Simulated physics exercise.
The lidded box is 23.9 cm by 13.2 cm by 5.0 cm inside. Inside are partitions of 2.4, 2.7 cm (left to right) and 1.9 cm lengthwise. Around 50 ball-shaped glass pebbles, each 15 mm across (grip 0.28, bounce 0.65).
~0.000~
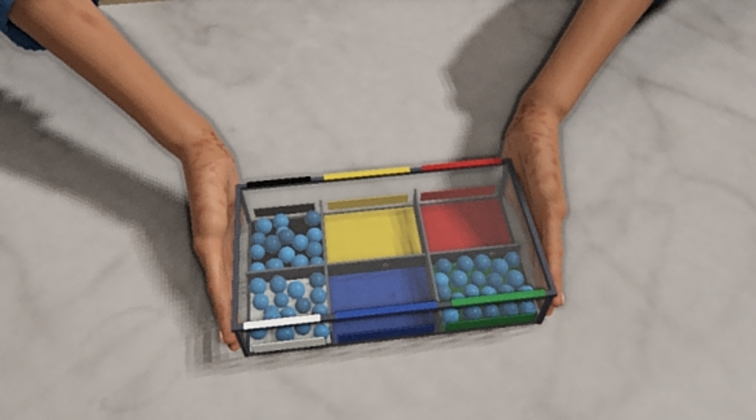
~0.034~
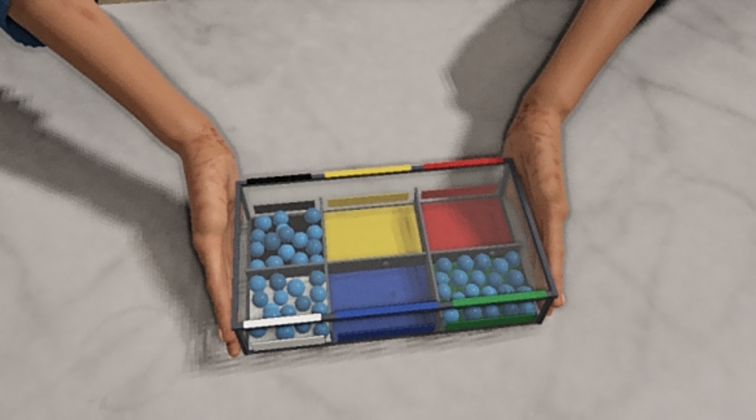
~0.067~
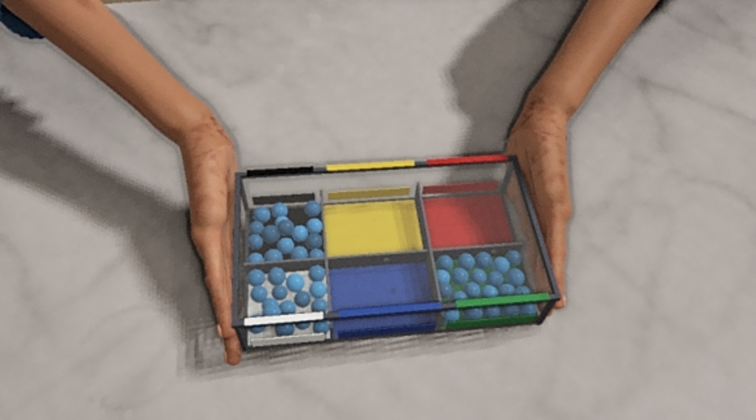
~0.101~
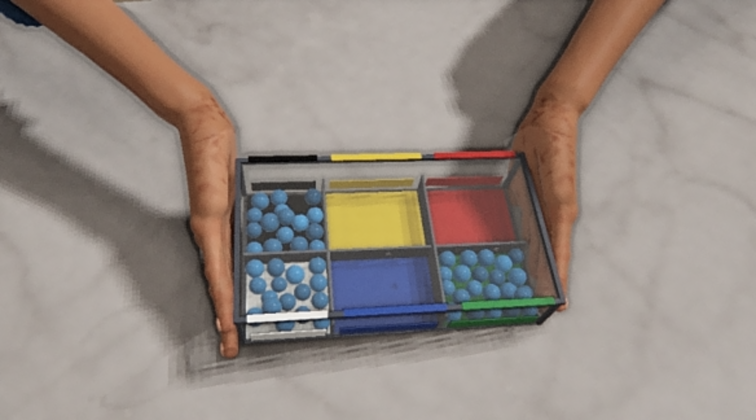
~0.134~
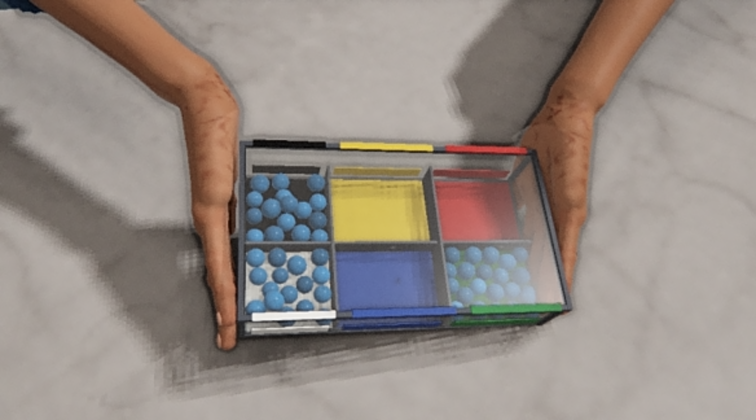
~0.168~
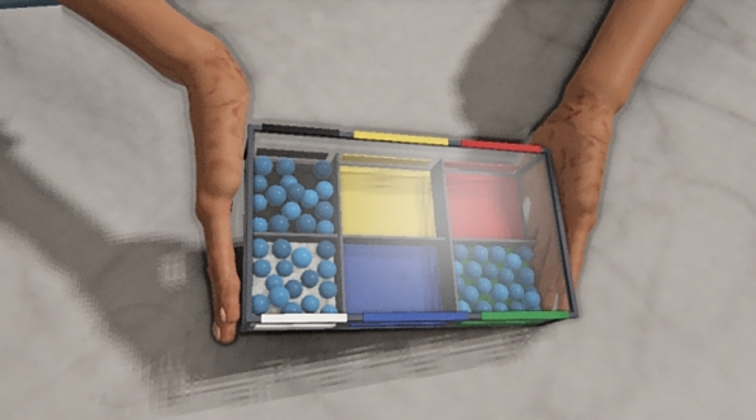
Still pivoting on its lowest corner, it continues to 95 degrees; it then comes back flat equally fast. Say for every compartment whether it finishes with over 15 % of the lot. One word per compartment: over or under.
Red under, blue over, green over, yellow under, white over, black under.
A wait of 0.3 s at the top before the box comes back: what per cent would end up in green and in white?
Final amounts would be green 60% and white 15%.
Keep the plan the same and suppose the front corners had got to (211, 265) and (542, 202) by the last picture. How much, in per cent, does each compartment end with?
Each compartment ends with, in per cent, red 20, blue 0, green 0, yellow 15, white 5 and black 55.
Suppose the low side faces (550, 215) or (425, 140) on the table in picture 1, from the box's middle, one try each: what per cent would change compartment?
Near 70 and 75 per cent, in that order.
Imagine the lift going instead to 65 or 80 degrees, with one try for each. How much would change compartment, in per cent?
Some 25 and 40 per cent.
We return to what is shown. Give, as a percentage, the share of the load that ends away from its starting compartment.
Around 45 per cent.
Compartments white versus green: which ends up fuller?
Answer: Green.
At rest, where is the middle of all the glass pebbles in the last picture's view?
Near (422, 296).
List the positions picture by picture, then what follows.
Box tilt 0 degrees, front corners at (237, 326) and (551, 292); green 40 %, white 30 %, black 30 %, in the first frame.
Box tilt 1 degrees, front corners at (237, 325) and (551, 293), in the second frame.
Box tilt 4 degrees, front corners at (237, 322) and (554, 295), lowest corner right front, in the third frame.
Box tilt 9 degrees, front corners at (239, 318) and (559, 299), lowest corner right front, in the fourth frame.
Box tilt 16 degrees, front corners at (244, 316) and (565, 306), lowest corner right front, in the fifth frame.
Box tilt 24 degrees, front corners at (252, 316) and (572, 313), lowest corner right front; green 40 %, white 30 %, black 30 %. Its pace works out near 220 degrees a second, in the sixth frame.
After 0.59 s, tilt 93 degrees; blue 10 %, green 40 %, white 35 %, black 15 %.
Then, at 0.86 s, tilt 39 degrees; blue 30 %, green 45 %, white 20 %.
After 1.25 s, tilt 0 degrees; blue 30 %, green 50 %, white 20 %.
In the end, at 2.0 s, red 0 %, blue 30 %, green 50 %, yellow 0 %, white 20 %, black 0 %.
